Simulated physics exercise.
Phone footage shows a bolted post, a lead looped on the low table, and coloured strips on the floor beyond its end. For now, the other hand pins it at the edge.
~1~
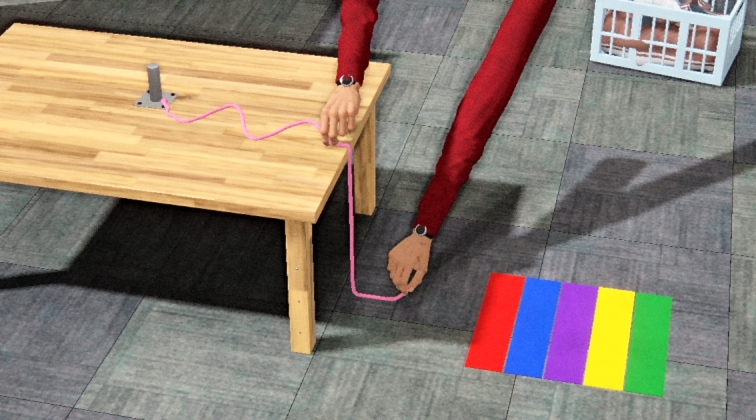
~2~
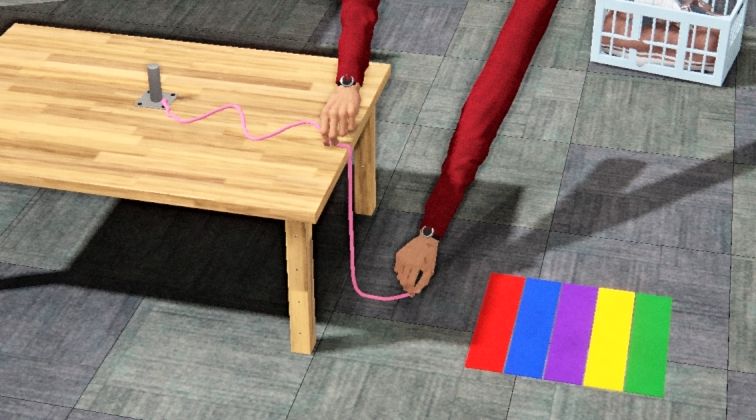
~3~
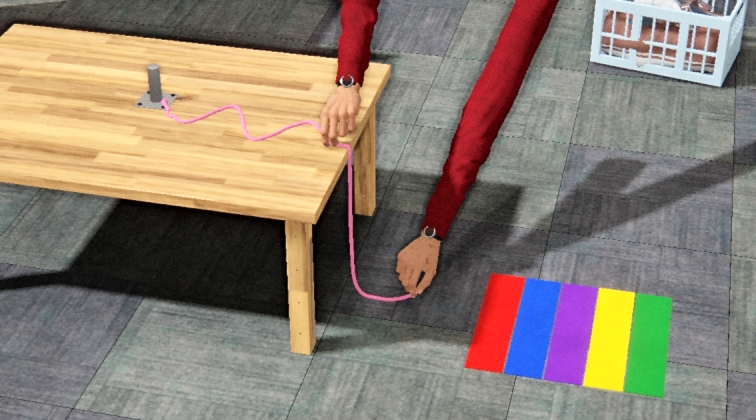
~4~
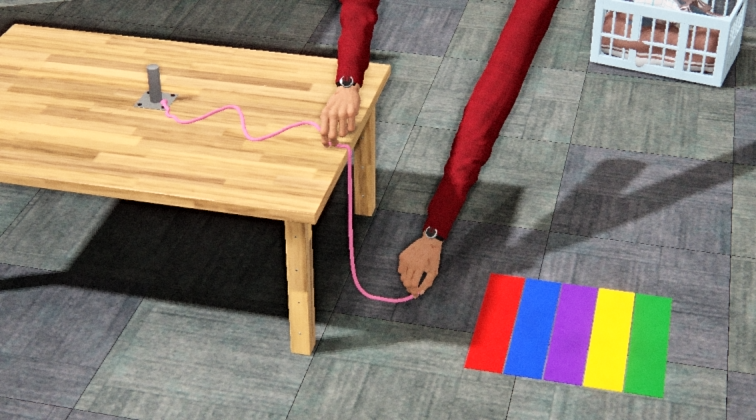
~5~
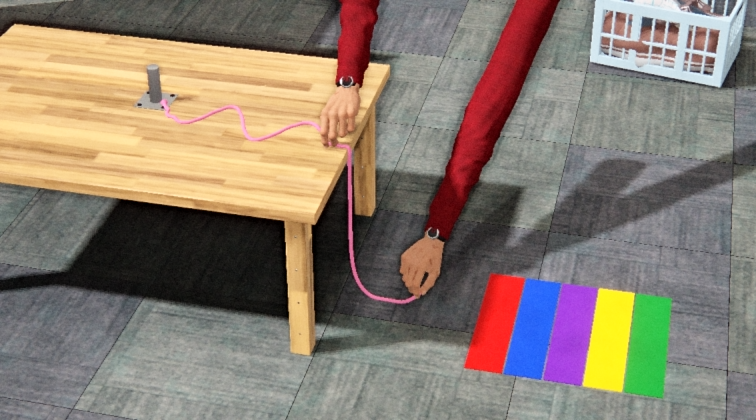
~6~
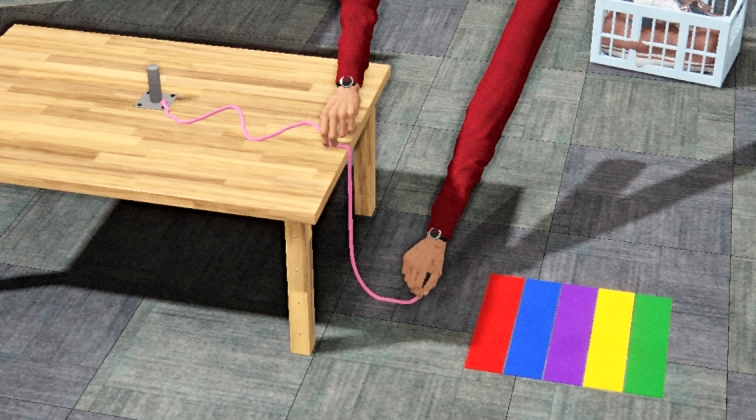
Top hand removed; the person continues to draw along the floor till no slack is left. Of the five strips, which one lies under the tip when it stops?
The green strip.
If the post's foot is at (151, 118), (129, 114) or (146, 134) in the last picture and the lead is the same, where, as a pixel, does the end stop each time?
Estimated pixels per try: (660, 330); (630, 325); (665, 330).
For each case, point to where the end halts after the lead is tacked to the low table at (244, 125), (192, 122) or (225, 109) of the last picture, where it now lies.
Approximately (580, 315), (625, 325) and (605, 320) respectively.
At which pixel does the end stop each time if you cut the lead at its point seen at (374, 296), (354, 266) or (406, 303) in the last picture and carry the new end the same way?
Taking them in turn, it's about (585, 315), then about (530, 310), and finally about (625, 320).
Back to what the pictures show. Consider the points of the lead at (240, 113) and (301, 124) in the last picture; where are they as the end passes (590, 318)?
To (282, 119) and (367, 166).
Early on, end near (590, 318); over purple.
Midway, end near (628, 323); over yellow.
At the end of the slack, end near (651, 327); over green. It gets as far as the green strip.
